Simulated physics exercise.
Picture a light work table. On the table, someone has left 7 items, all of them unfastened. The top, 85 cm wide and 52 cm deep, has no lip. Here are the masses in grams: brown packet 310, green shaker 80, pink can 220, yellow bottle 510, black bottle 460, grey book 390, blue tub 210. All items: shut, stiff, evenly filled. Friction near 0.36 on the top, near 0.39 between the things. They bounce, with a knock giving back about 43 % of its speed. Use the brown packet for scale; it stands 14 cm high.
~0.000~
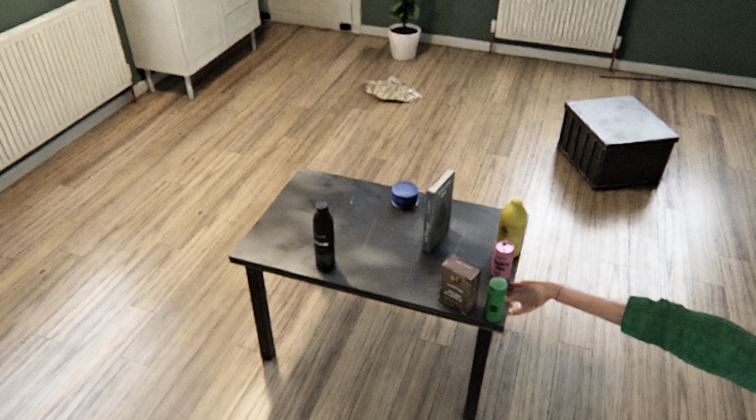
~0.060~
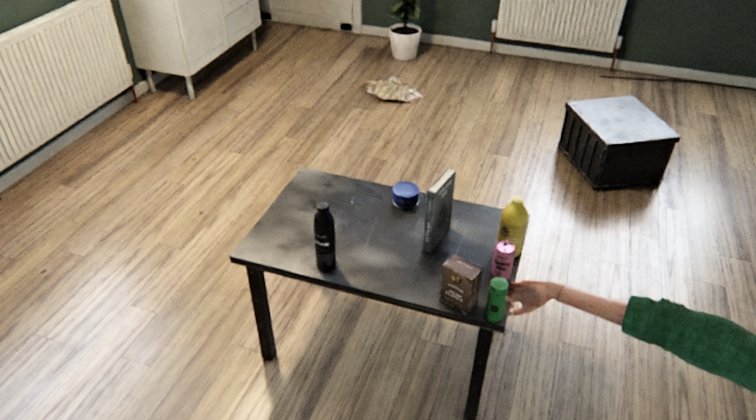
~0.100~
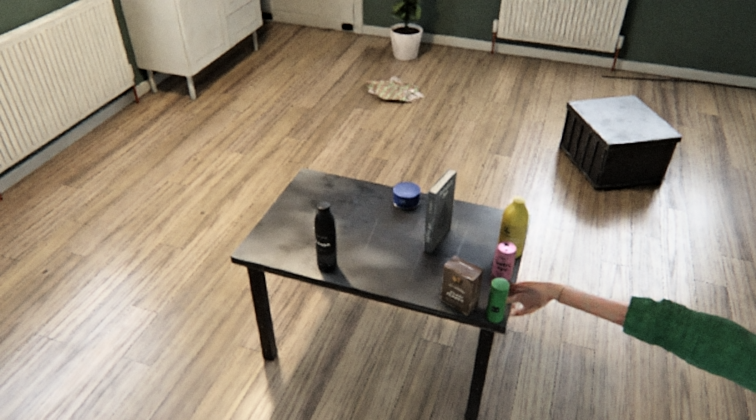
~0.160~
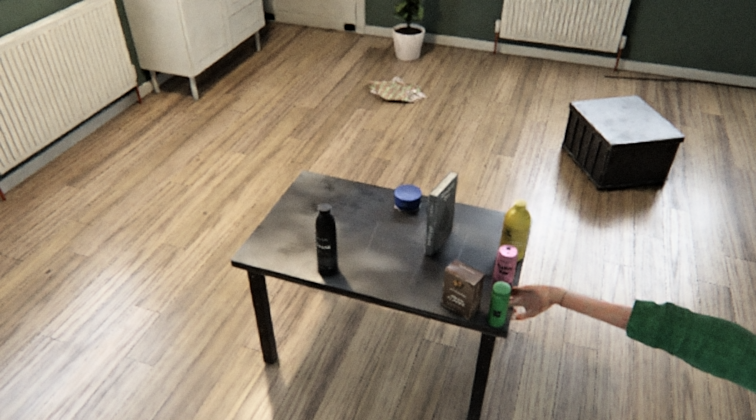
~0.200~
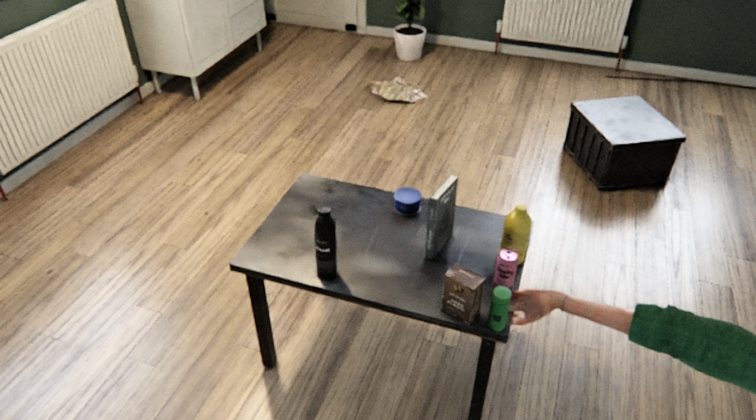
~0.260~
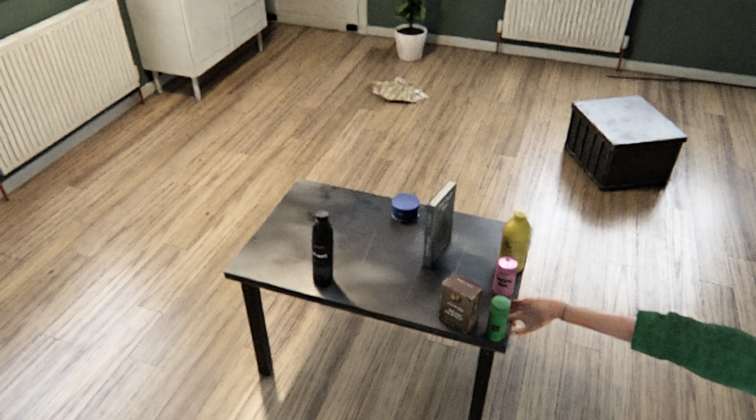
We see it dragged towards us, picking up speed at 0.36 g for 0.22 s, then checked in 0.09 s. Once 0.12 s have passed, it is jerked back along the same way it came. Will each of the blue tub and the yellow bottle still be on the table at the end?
Blue tub - safe; yellow bottle - safe.
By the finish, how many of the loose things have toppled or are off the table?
In total, 4.
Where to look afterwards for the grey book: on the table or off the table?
Grey book: Stays in bounds.
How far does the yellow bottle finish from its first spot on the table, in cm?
About 1 cm.
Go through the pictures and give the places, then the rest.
In the first picture, blue tub (405, 195); yellow bottle (512, 225).
In the second picture, pink can (502, 267); black bottle (325, 236).
In the third picture, grey book (440, 211); brown packet (461, 286).
In the fourth picture, table along by 2 cm; green shaker (499, 305); pink can (504, 271).
In the fifth picture, table along by 3 cm; black bottle (326, 243) tilted 3°; grey book (441, 217).
In the sixth picture, table along by 7 cm; blue tub (405, 207); yellow bottle (515, 240).
By 0.56 s, table along by 11 cm; brown packet, green shaker and black bottle now off the table; yellow bottle 5 cm from its spot near (510, 261); blue tub 5 cm from its spot near (397, 224).
By 0.86 s, pink can now off the table; blue tub 2 cm from its spot near (410, 199); yellow bottle 2 cm from its spot near (518, 230).
By 1.06 s, blue tub 2 cm from its spot near (410, 198).
When it is over (1.5 s), off the table, brown packet, green shaker, pink can and black bottle; the other 3 within 5 cm of the start. In the last view, blue tub near (410, 198), yellow bottle near (518, 228).
